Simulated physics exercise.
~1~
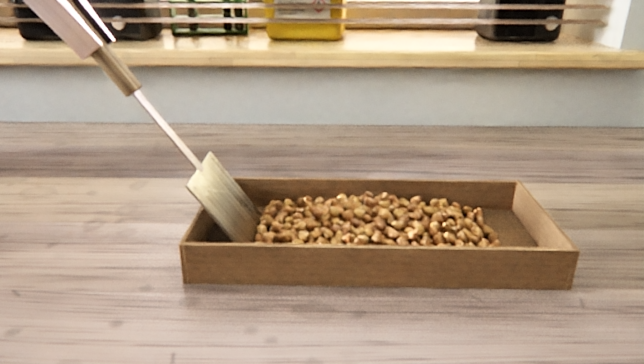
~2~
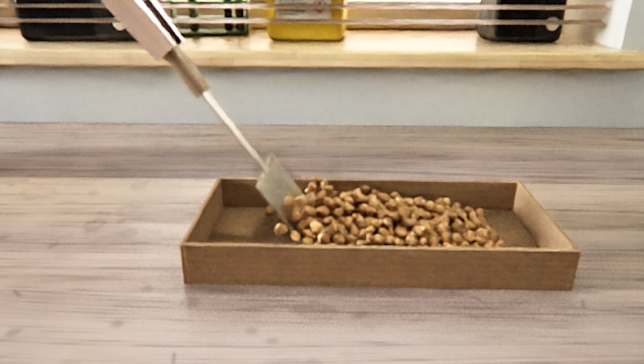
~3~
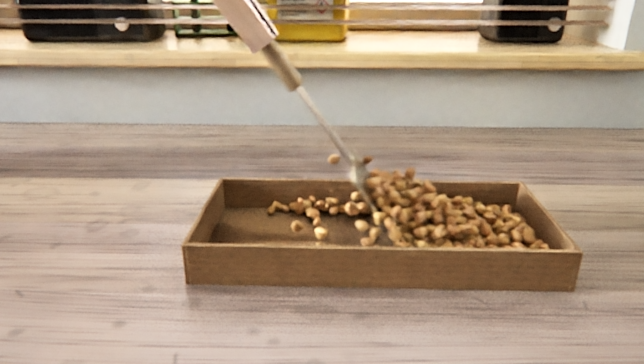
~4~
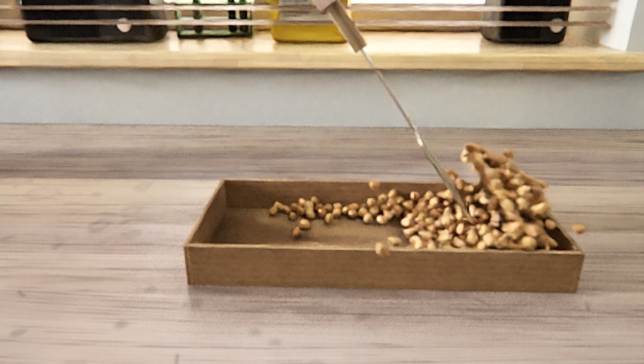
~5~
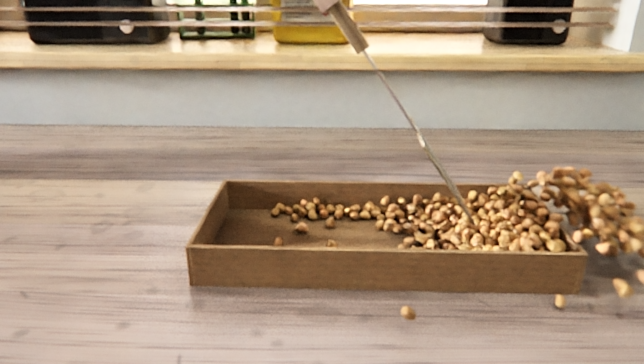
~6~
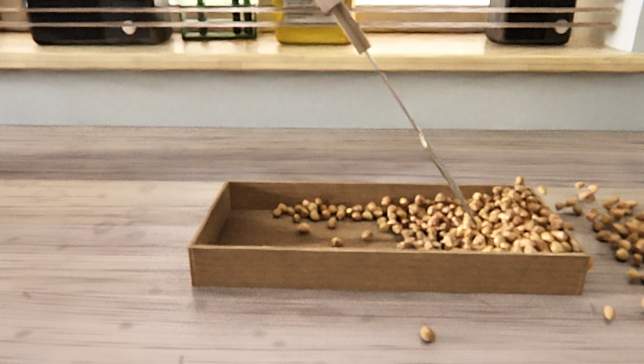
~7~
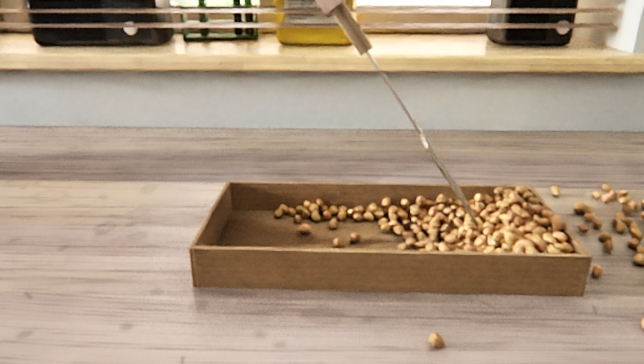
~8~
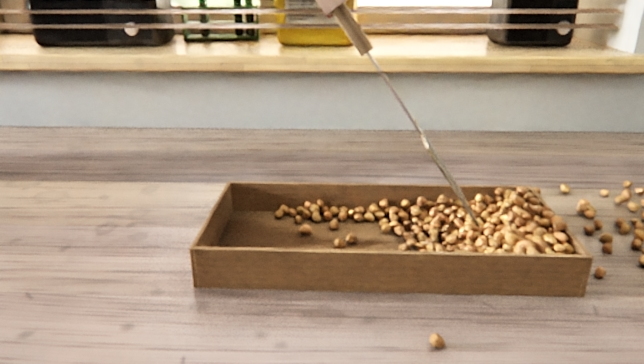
A robot arm holding a flat metal paddle reaches from the upper left into a shallow brown trough of tan dried beans on a greyish wooden table, seen from the front and slightly above. Behind it, a pale wooden ledge holds dark and yellow objects. The paddle sweeps right, pushing the beans into a steep heap against the right end. As it stops, many beans surge over that end and scatter across the table, while one rolls out in front. Finally, the paddle rests in the remaining heap, with a thin trail of beans behind it and the spilled ones lying still.
